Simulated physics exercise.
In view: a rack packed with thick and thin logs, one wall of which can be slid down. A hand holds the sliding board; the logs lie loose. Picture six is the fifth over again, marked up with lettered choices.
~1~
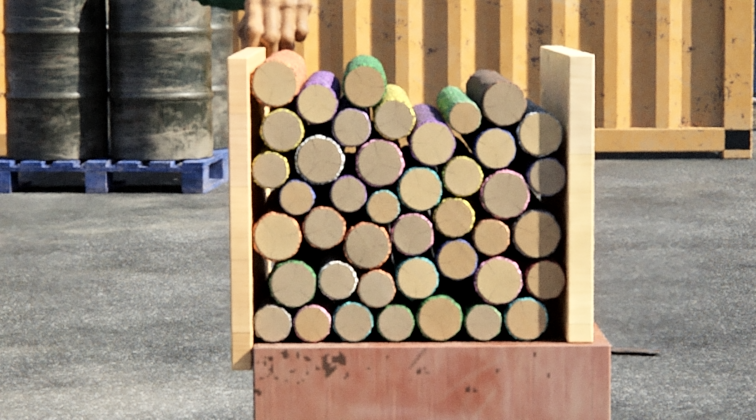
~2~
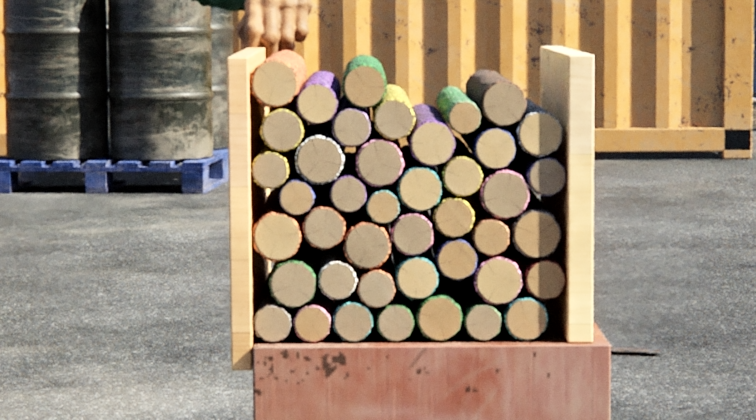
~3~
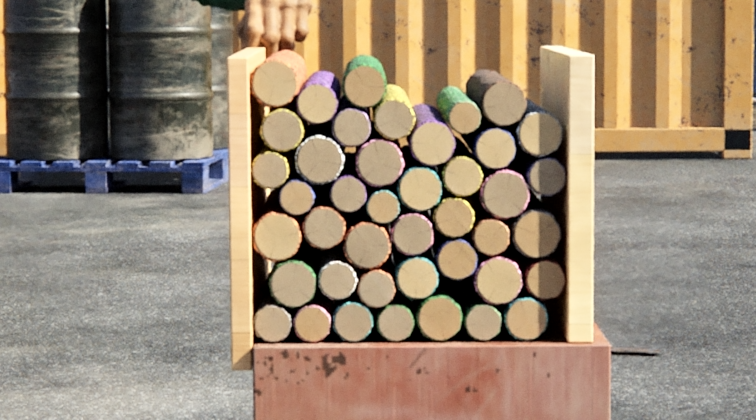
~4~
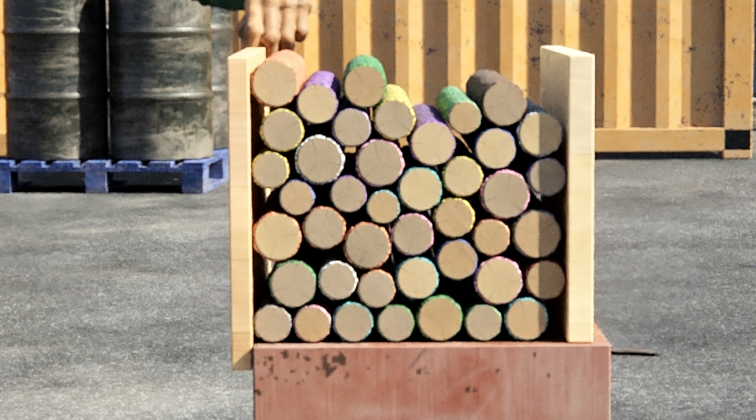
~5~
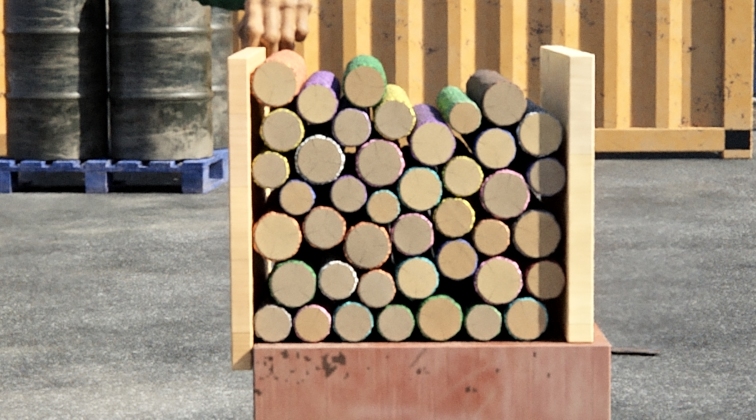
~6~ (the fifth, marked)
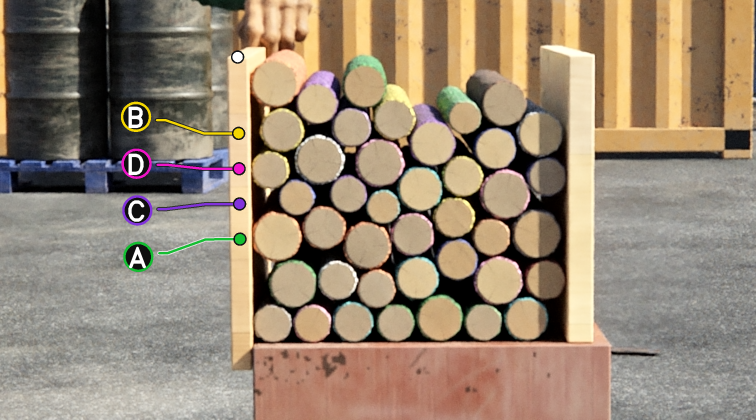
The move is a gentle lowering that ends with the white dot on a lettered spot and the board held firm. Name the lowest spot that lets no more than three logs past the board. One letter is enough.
The last mark within the limit is C.
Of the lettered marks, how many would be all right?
The number is three.
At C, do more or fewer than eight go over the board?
Fewer than eight.
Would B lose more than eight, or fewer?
It loses fewer than eight.
On the marked copy, A at (240, 239); B at (239, 134); C at (240, 204); D at (239, 169); the white dot at (238, 57).
With C. Early on, top of the board (250, 126).
Further on, top of the board (251, 202).
At the end, top of the board (251, 203), one out over the board.
As for the rest, A four out over the board; B none out over the board; D one out over the board.
